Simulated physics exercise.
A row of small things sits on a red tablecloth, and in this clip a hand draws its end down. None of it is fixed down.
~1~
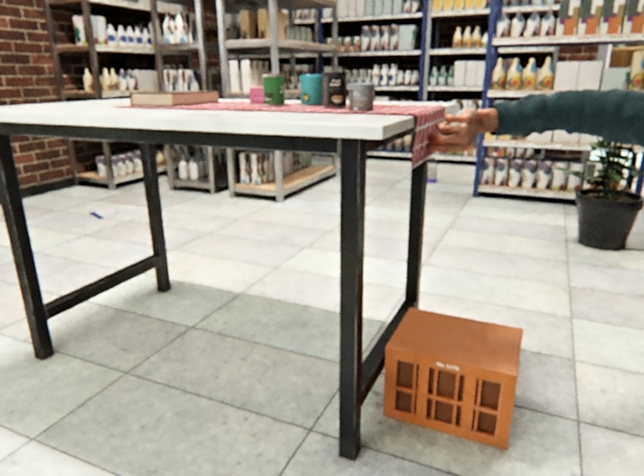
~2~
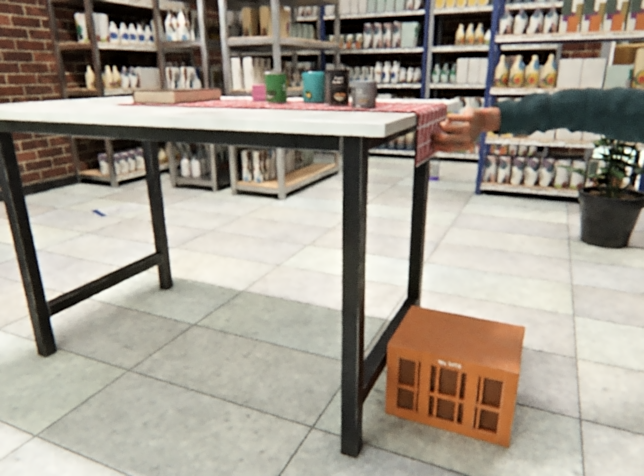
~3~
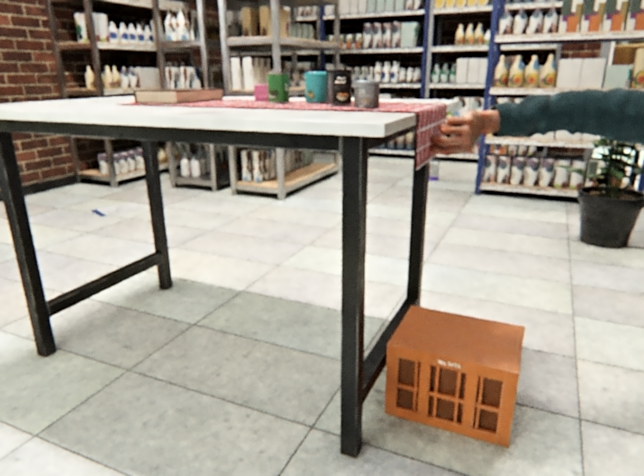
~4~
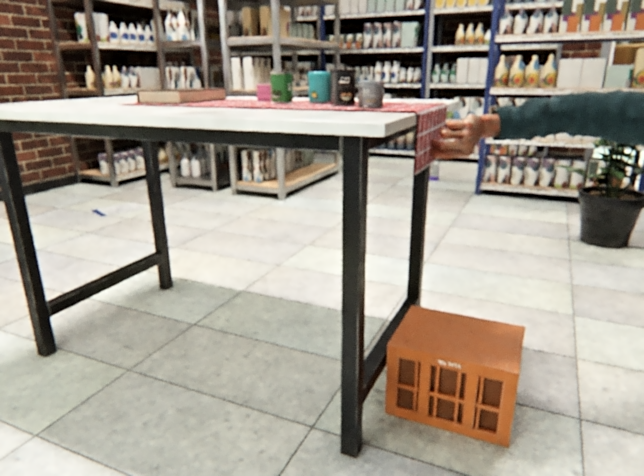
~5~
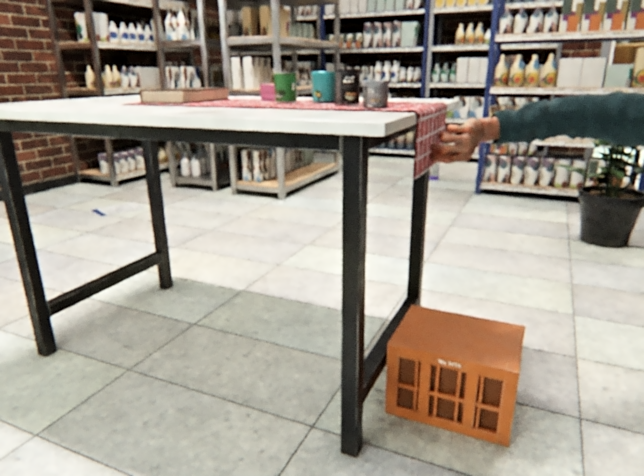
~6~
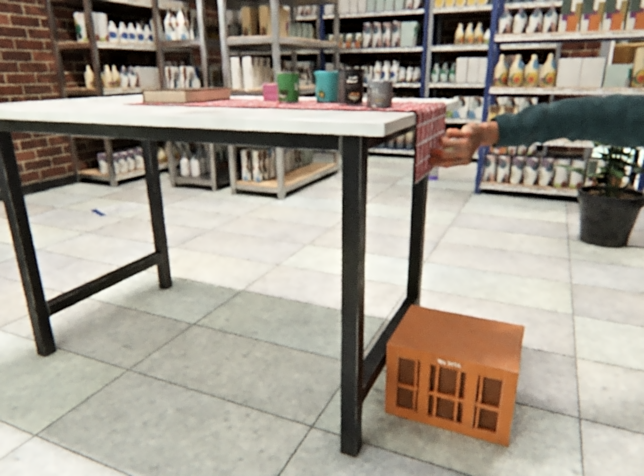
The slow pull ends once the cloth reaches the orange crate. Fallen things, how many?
Four.
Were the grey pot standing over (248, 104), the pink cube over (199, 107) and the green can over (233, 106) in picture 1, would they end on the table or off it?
Short version: Grey pot stays, pink cube stays, green can stays.
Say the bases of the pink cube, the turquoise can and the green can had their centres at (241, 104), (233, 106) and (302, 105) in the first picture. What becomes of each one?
Note - pink cube retained, turquoise can retained, green can lost.
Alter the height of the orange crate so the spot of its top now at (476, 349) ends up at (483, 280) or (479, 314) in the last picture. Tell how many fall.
2 and 3.
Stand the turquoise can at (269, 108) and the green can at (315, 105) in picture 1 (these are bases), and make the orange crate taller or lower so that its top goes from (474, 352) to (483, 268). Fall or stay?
The turquoise can ends up still on top and the green can ends up still on top.
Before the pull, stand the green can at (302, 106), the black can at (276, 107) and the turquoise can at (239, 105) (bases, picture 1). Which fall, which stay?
The green can ends up knocked off; the black can ends up knocked off; the turquoise can ends up still aboard.
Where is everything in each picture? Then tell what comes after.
The first frame shows hem (411, 169); grey pot (362, 83); black can (334, 72); turquoise can (312, 75); green can (273, 74); pink cube (260, 87); top of the crate (474, 352).
The second frame shows hem (415, 167); grey pot (364, 81).
The third frame shows hem (416, 171); black can (339, 69).
The fourth frame shows hem (414, 175); turquoise can (320, 72); top of the crate (476, 350).
The fifth frame shows hem (414, 179); green can (285, 71).
The sixth frame shows hem (415, 184); grey pot (380, 80); black can (351, 69); turquoise can (327, 72); green can (288, 71); pink cube (273, 84).
Soon after, hem near (429, 224); grey pot gone.
After that, hem near (428, 273); grey pot and black can gone.
And then, hem on the crate; grey pot, black can, turquoise can and green can gone.
In the end, hem on the crate; grey pot, black can, turquoise can and green can gone. It carries off four.
